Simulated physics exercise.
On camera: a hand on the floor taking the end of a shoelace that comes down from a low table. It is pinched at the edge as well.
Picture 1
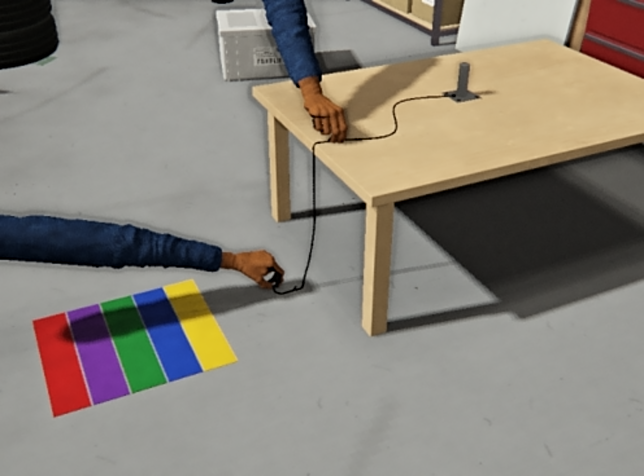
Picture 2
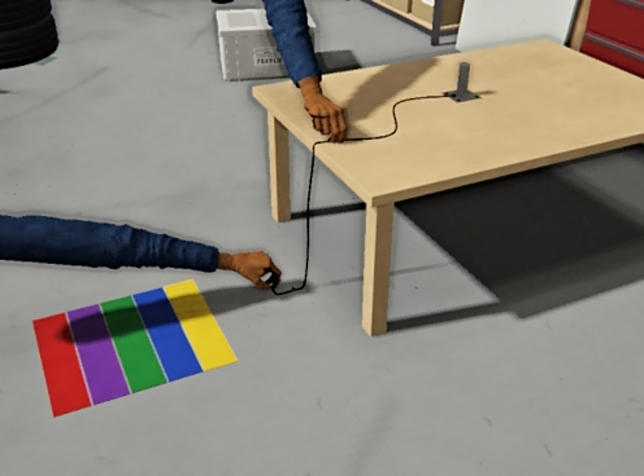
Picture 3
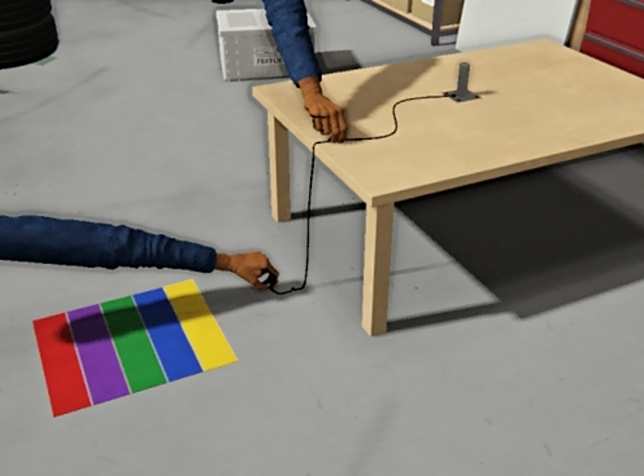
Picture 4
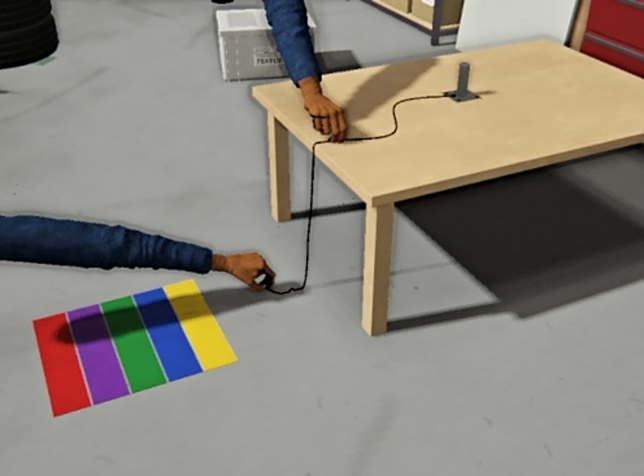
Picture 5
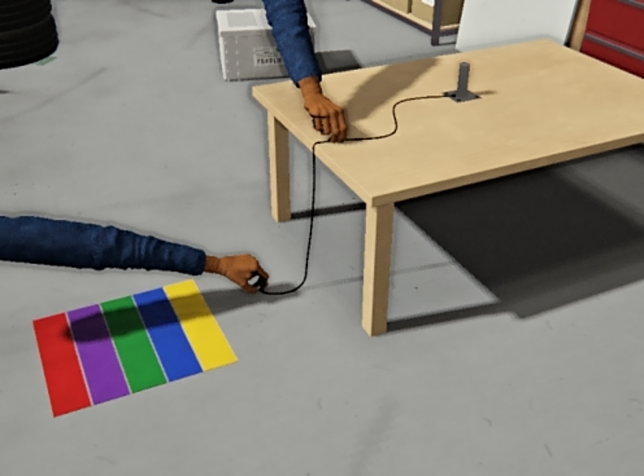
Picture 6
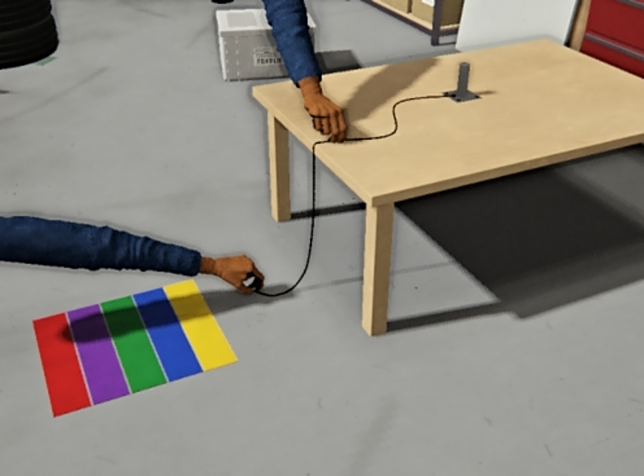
To begin with, one hand pinches a dark cord at the edge of a low wooden table while another holds its hanging end near the floor, right of a colored striped panel. The lower hand then draws the end slightly left toward the yellow stripe, while the upper hand stays still.
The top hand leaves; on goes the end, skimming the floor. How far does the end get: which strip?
It halts on the green strip.
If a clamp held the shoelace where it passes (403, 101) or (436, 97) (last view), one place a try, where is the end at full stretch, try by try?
Try by try, around (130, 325) and (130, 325).
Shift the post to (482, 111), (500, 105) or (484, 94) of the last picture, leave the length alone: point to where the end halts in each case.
About (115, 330), (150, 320) and (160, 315).
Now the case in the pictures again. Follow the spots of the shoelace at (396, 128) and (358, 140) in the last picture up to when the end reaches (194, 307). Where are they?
They go to (361, 127) and to (317, 140).
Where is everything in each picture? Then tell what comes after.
In the first picture, end (274, 285); yellow (213, 349); blue (179, 359); green (143, 370); purple (106, 381); red (68, 392).
In the second picture, end (271, 286); shoelace through (424, 98) (394, 115) (376, 138) (314, 157) (308, 218) (306, 277).
In the third picture, end (268, 287).
In the fourth picture, end (265, 288); shoelace through (424, 98) (394, 115) (376, 138) (314, 157) (310, 218) (306, 277).
In the fifth picture, end (258, 290).
In the sixth picture, end (254, 291); shoelace through (424, 98) (394, 115) (376, 138) (314, 157) (313, 217) (302, 277).
Soon after, end near (194, 307); over yellow.
Then, end near (150, 319); over blue.
At full stretch, end near (125, 326); over green. Over green.
